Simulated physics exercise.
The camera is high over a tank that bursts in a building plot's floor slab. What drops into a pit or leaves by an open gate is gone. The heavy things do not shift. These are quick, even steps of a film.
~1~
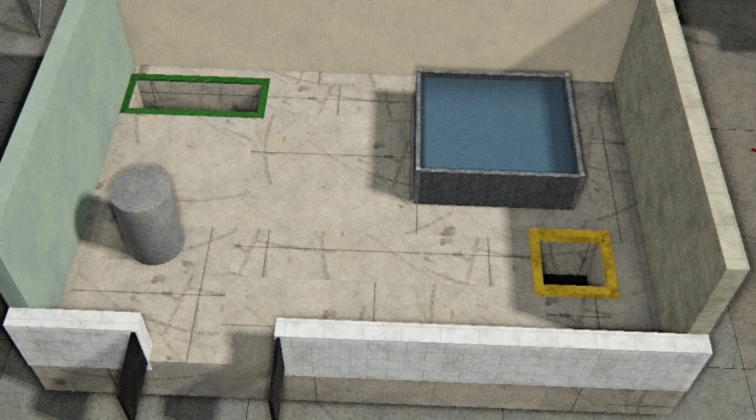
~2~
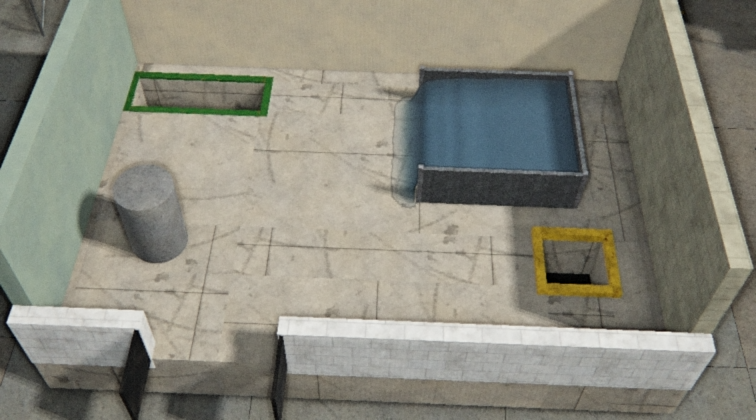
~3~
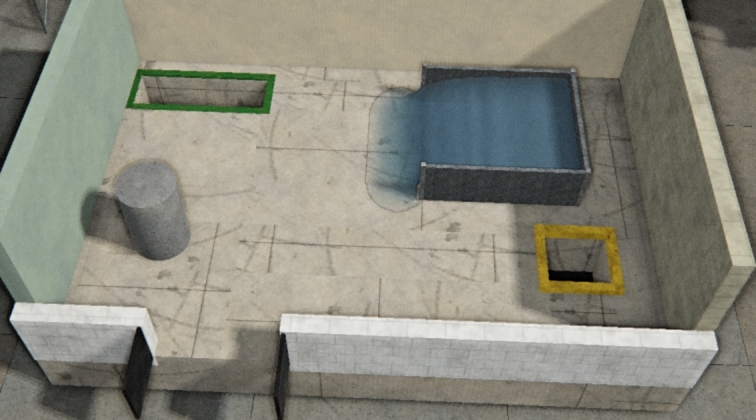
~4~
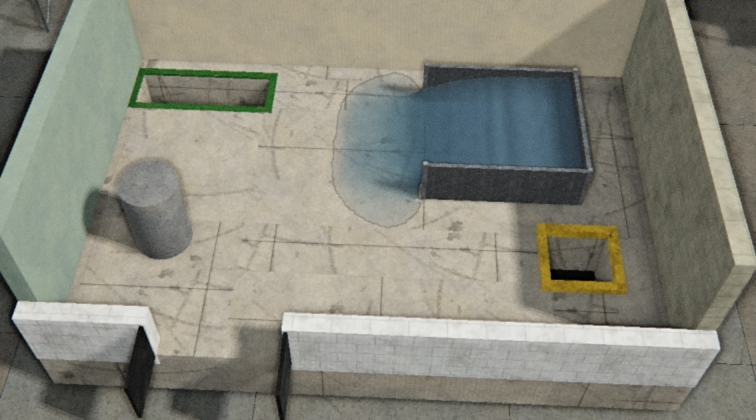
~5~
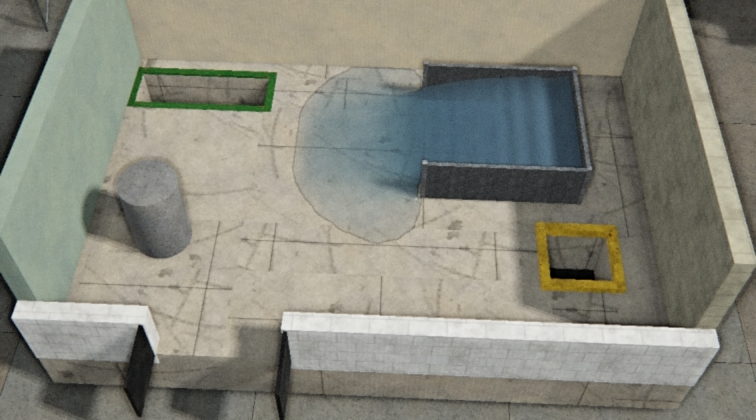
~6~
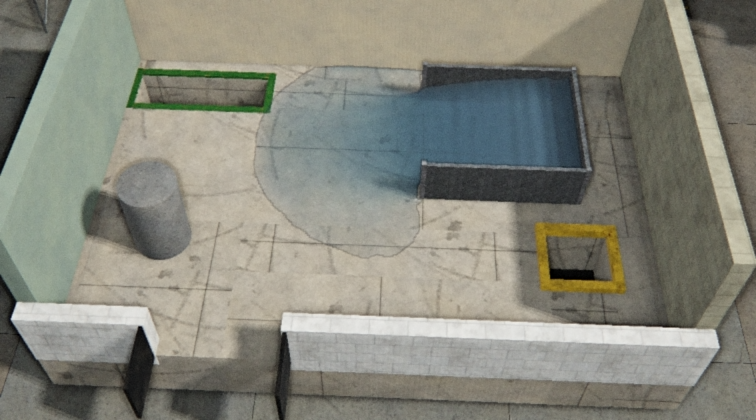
A tank of blue water opens on its left side and water spreads leftward across the floor.
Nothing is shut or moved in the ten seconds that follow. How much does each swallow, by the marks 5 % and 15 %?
The gate takes from 5 to 15 %; the green pit takes more than 15 %; the yellow pit takes less than 5 %.
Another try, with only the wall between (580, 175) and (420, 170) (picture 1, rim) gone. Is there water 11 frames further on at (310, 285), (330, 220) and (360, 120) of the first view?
As listed: Under water, not flooded, dry.
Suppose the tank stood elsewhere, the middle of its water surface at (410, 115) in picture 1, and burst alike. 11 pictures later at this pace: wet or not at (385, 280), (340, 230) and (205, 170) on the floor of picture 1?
As listed: Clear, not flooded, awash.
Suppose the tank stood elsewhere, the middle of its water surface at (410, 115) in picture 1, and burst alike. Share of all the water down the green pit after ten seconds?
Per cent: Green 55.
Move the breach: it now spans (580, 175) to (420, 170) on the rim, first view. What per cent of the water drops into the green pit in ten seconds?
Roughly, in per cent: Green 15.
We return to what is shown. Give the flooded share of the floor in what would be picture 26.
I make it 60 per cent.
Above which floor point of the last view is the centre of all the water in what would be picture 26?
Close to (299, 174).
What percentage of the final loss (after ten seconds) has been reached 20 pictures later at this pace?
I make it 45 per cent.
A moment on, water covers 45 % of the floor; the gate 0 %, the green pit 2 %, the yellow pit 0 %.
Next, water covers 50 % of the floor; the gate 0 %, the green pit 10 %, the yellow pit 0 %.
Then, water covers 60 % of the floor; the gate 2 %, the green pit 25 %, the yellow pit 0 %.
Later, water covers 60 % of the floor; the gate 7 %, the green pit 40 %, the yellow pit 0 %.
In the end, water covers 85 % of the floor; the gate 11 %, the green pit 51 %, the yellow pit 0 %.
